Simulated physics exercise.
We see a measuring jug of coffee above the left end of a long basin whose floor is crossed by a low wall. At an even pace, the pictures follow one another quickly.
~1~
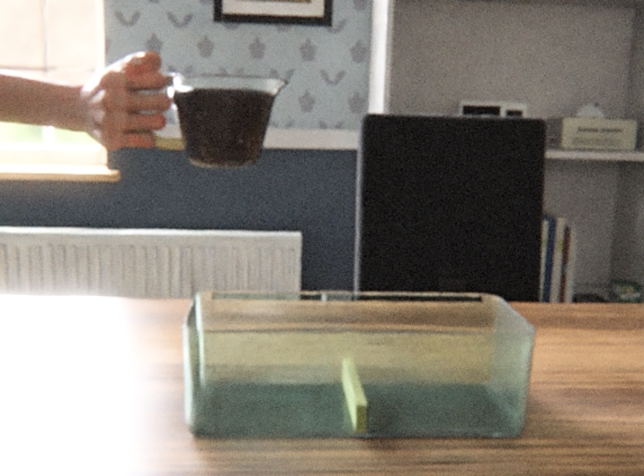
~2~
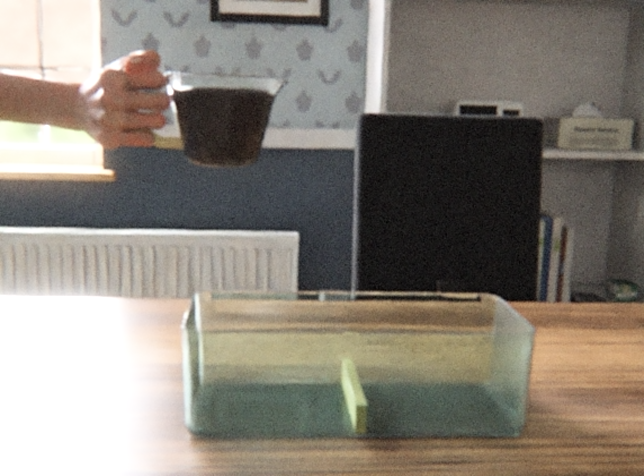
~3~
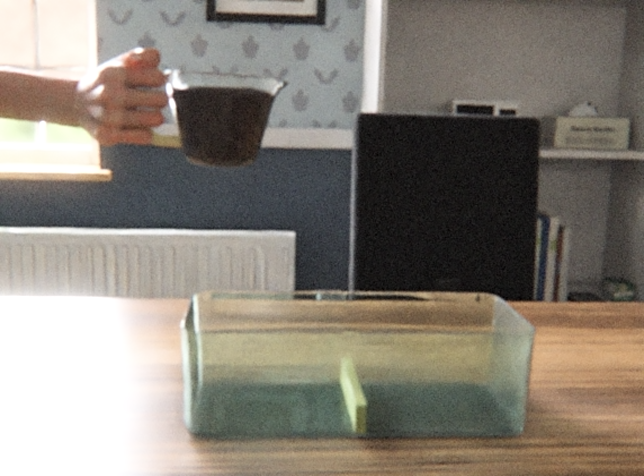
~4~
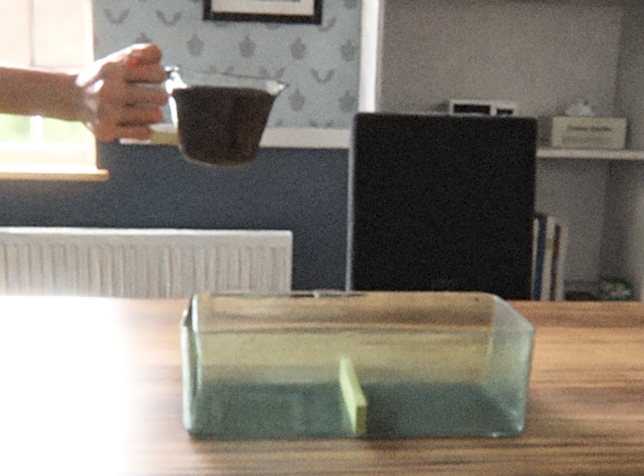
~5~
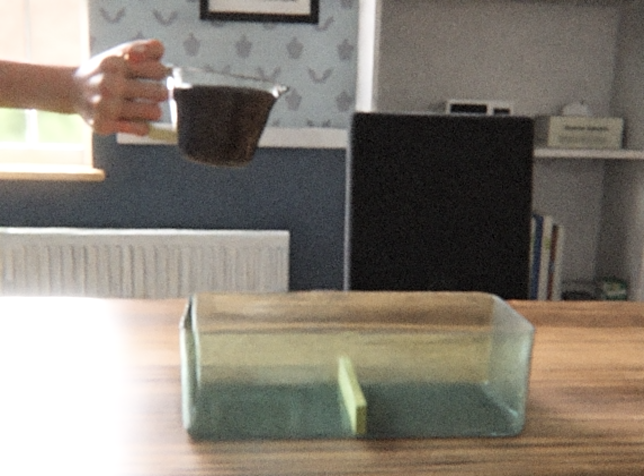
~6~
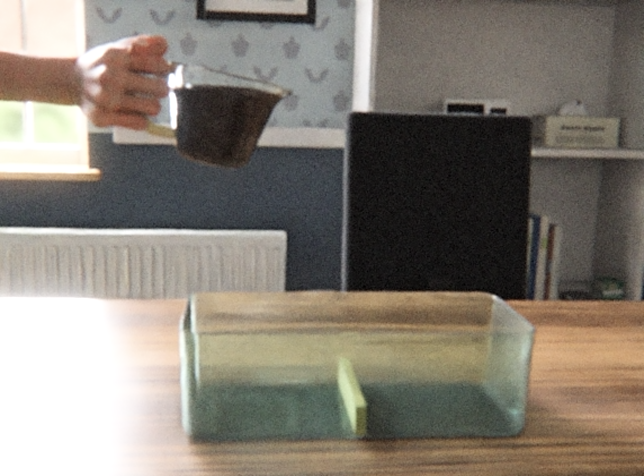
A hand holds a glass jug of dark liquid above the left end of a clear basin with a low wall across its floor; the jug stays nearly level at first, then tilts slightly to the right.
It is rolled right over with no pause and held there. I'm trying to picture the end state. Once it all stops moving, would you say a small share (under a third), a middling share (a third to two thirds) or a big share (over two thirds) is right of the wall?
A middling share, a third to two thirds.
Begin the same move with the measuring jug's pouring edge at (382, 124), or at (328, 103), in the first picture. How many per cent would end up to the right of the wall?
About 90 per cent, then about 90 per cent.
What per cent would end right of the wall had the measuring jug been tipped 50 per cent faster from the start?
About 35 %.
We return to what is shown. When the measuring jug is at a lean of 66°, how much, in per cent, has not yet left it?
Remaining fraction: Approx. 65 %.
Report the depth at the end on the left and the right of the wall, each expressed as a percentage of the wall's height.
Left: About 30; right: About 30.
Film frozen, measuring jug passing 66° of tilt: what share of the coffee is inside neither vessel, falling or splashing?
Airborne share: Approx. 30 %.
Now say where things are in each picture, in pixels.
In the first picture, tilt 0°; pouring edge (290, 81); surface from (174, 89) to (275, 92); the long basin's rim runs from (190, 311) to (516, 315); the wall's top is at (354, 380).
In the second picture, tilt 0°; pouring edge (289, 81); surface from (173, 88) to (274, 92).
In the third picture, tilt 2°; pouring edge (289, 82); surface from (173, 87) to (274, 92).
In the fourth picture, tilt 4°; pouring edge (290, 84); surface from (173, 86) to (274, 91).
In the fifth picture, tilt 7°; pouring edge (291, 87); surface from (175, 86) to (276, 92).
In the sixth picture, tilt 11°; pouring edge (292, 92); surface from (176, 87) to (279, 93).
A moment on, the measuring jug is tipped part way and 65 per cent is still to pour, 3 is left of the wall and 1 right of it.
Next, the measuring jug is tipped on its side and 12 per cent is still to pour, 20 is left of the wall and 41 right of it.
Then the measuring jug is tipped on its side and 0 per cent is still to pour, 49 is left of the wall and 47 right of it.
Later the measuring jug is tipped on its side and 0 per cent is still to pour, 50 is left of the wall and 48 right of it.
In the end 50 per cent lies left of the wall, 48 right of it and 2 outside.
